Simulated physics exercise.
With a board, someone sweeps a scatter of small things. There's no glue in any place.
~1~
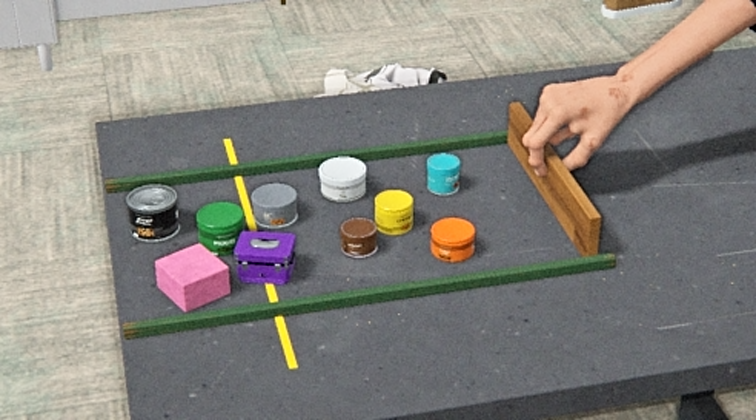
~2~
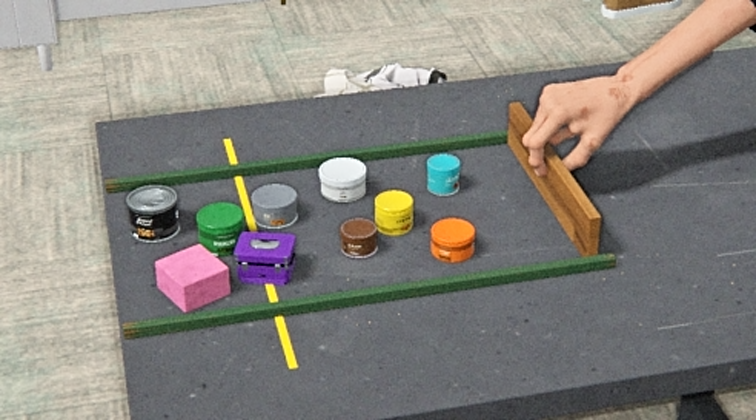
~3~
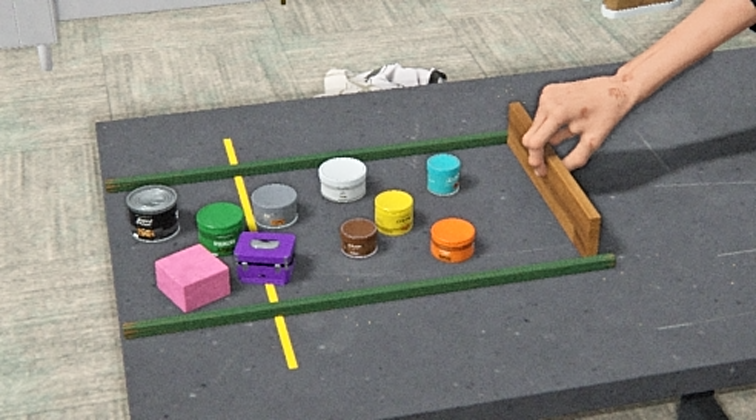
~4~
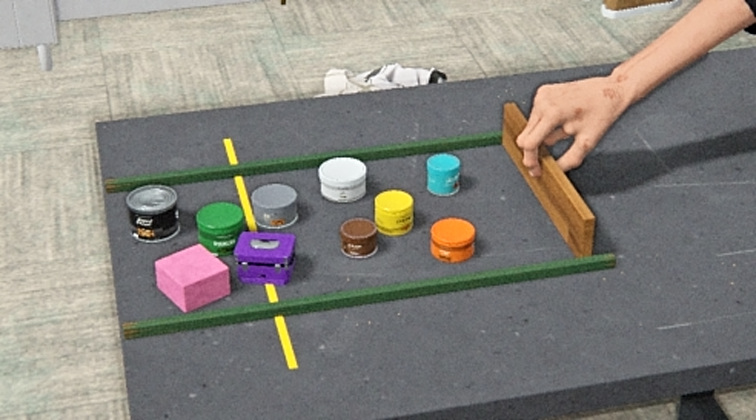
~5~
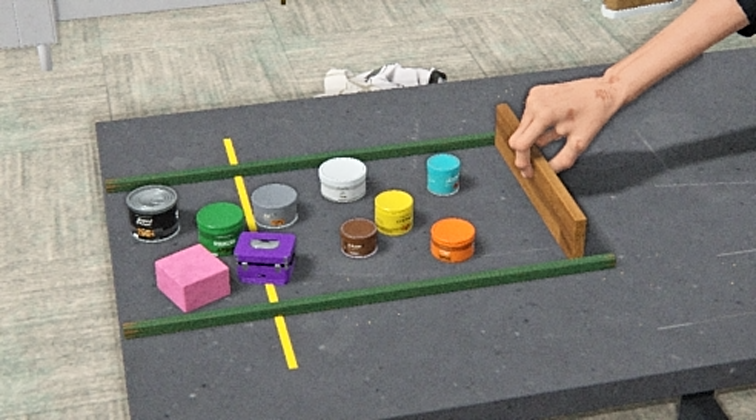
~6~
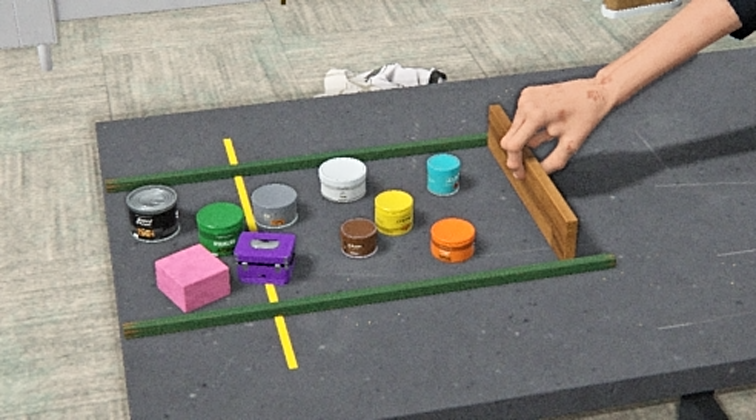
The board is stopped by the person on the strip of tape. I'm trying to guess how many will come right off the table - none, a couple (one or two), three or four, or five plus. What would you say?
Fails to push any off.
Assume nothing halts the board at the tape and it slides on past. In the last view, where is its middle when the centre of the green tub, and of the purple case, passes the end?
Estimated middle: (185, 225), and (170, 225) for the other.
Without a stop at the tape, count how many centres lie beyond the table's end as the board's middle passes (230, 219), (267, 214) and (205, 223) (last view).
Taking the three positions in turn, the counts come to 0, 0 and 1.
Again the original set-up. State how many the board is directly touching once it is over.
5 are in contact with it.
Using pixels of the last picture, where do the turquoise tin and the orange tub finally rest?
First (232, 201), then (246, 271).
A little later, none off yet; black tin at rest near (154, 214); pink block at rest near (193, 278); green tub at rest near (221, 230).
When it is over, the number that fall off is zero.
